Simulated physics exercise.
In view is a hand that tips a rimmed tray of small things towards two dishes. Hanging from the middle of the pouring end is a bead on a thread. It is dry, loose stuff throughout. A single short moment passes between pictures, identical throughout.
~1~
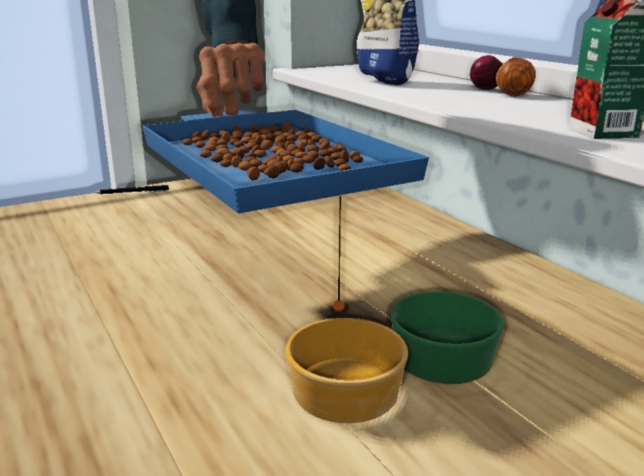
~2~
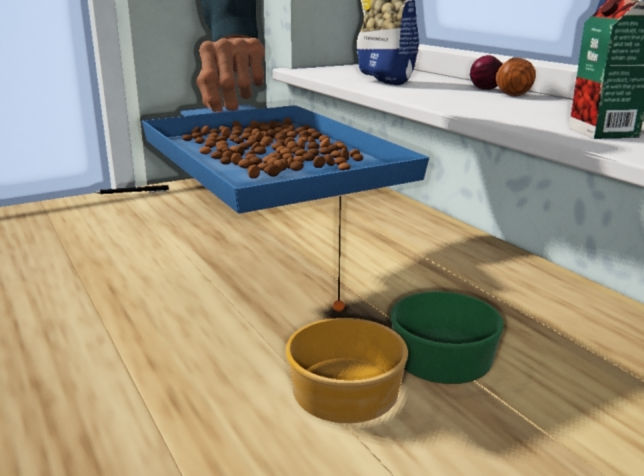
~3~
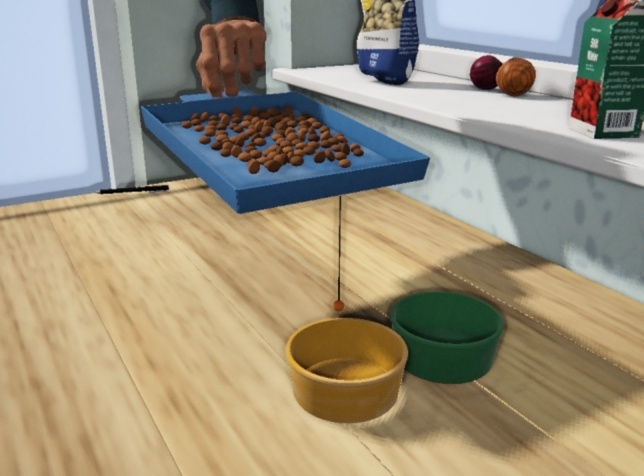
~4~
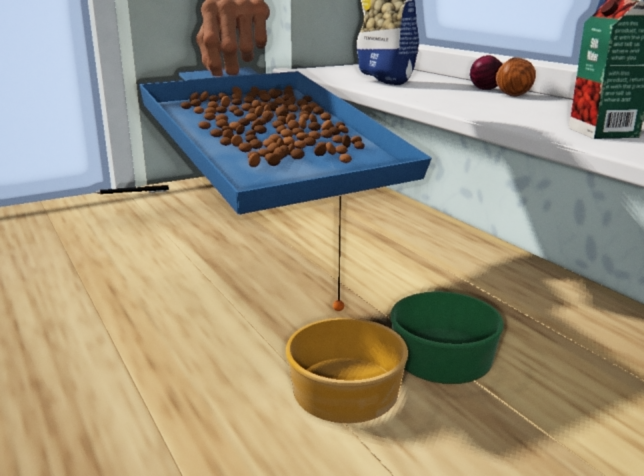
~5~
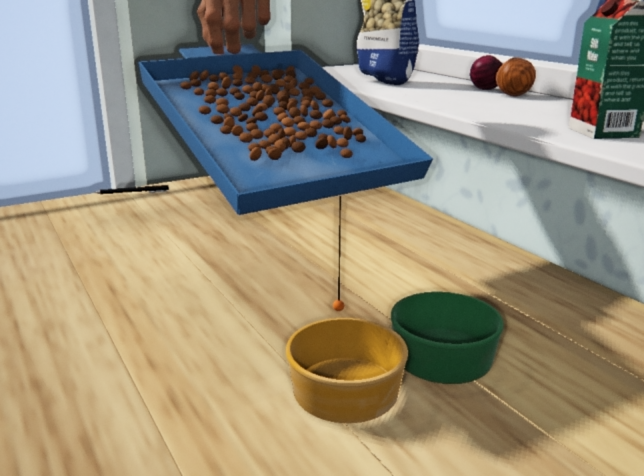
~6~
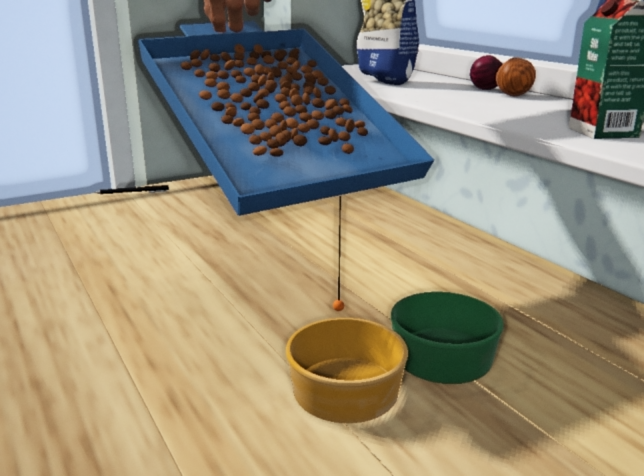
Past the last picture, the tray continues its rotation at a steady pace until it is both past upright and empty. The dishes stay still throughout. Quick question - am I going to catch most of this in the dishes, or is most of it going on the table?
Most likely the dishes will collect the majority of it.
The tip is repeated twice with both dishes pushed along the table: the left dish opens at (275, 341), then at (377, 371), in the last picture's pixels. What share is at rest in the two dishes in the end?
It would be near 20 per cent first and near 60 per cent second.
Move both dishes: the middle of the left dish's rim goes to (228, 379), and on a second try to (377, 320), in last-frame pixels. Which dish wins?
Well, first the dish at right, then the dish at left.
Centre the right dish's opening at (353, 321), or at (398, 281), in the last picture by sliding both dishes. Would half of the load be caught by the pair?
Well, the minor share the first time and the minor share the second time.
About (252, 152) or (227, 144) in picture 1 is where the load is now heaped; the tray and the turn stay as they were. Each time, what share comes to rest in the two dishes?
Around 60 in a hundred the first time, around 50 in a hundred the second.
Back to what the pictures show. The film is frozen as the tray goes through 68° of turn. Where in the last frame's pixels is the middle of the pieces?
(351, 170).
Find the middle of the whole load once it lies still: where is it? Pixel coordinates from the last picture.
The centre comes to rest close to (366, 387).
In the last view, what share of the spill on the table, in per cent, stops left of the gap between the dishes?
Left share: Some 60 per cent.
Just after the last frame, tray tipped steeply; almost all on the tray; about a tenth in the air.
A moment on, tray tipped past a quarter turn; roughly a third on the tray; roughly a quarter in the left dish; about a tenth in the right dish; about a tenth outside both; about a tenth in the air.
Further on, tray tipped past a quarter turn; roughly half in the left dish; roughly a quarter in the right dish; roughly a quarter outside both.
When it is over, tray tipped past a quarter turn; roughly half in the left dish; roughly a quarter in the right dish; roughly a quarter outside both.
